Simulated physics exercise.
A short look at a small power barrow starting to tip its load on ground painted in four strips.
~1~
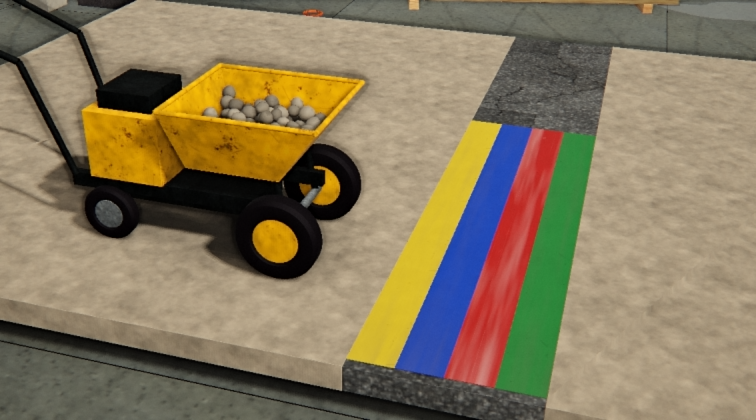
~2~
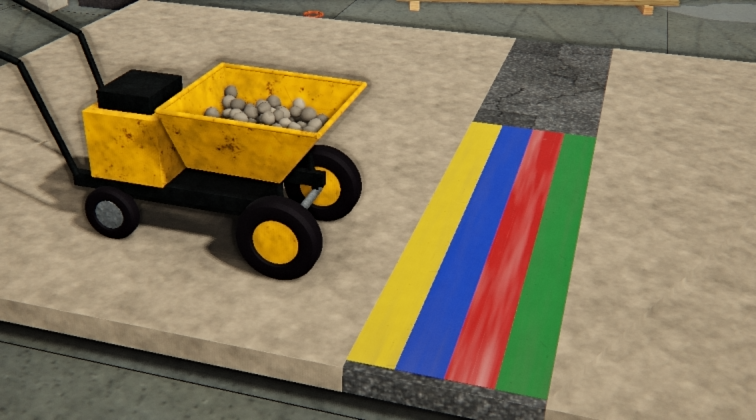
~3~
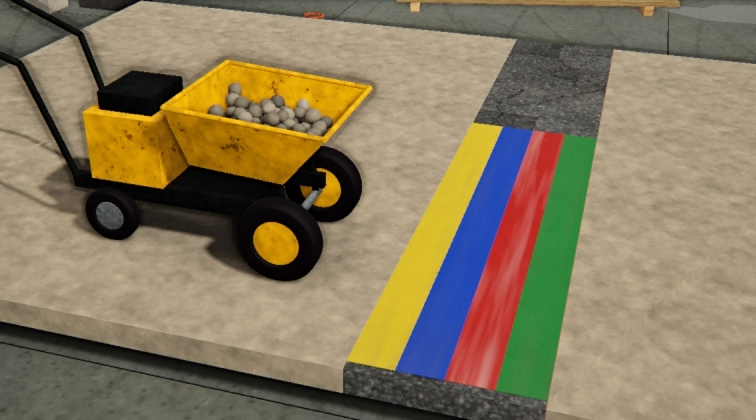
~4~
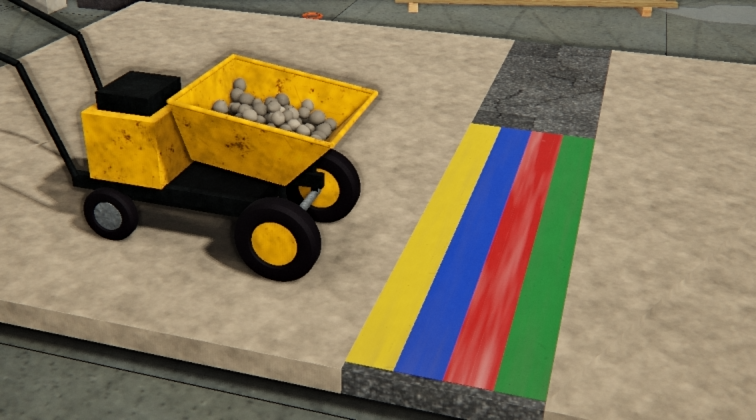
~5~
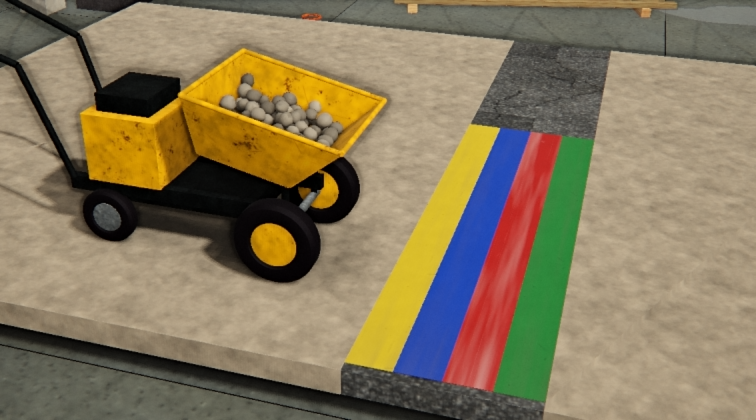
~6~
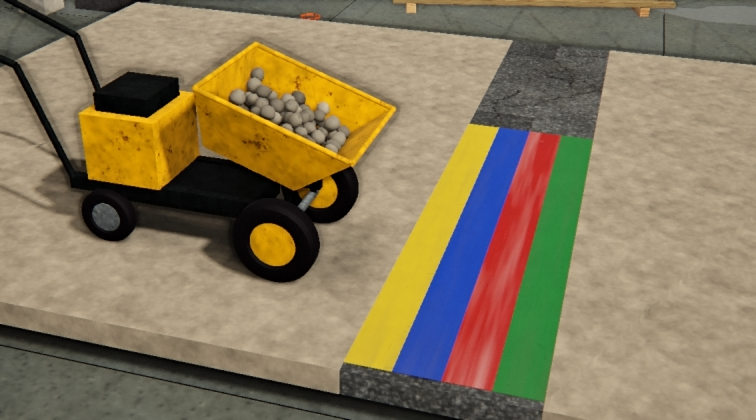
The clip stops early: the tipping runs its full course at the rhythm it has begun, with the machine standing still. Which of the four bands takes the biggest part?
The blue one gets the largest share.
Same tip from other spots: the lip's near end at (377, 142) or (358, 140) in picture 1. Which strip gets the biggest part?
In turn: The strip in red; red.
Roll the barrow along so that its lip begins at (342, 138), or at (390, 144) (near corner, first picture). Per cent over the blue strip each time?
About 40 and 0 per cent.
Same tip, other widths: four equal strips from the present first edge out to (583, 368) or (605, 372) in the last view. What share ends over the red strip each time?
Near 20 % and 10 %.
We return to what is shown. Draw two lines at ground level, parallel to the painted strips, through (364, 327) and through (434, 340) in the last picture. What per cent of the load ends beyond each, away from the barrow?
First some 90, then 50 per cent.
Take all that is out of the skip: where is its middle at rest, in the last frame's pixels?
Close to (465, 268).
Shortly afterwards, skip tipped steeply; the whole lot in the skip.
Next, skip tipped right over; the bulk in the skip; a little over the yellow strip; a little over the blue strip.
Some moments later, skip tipped right over; near a quarter in the skip; near a quarter over the yellow strip; near a third over the blue strip; near a quarter over the red strip; a little over the green strip; only a few off the paint.
In the end, skip tipped right over; a little in the skip; near a quarter over the yellow strip; near a third over the blue strip; near a quarter over the red strip; a little over the green strip; only a few off the paint.
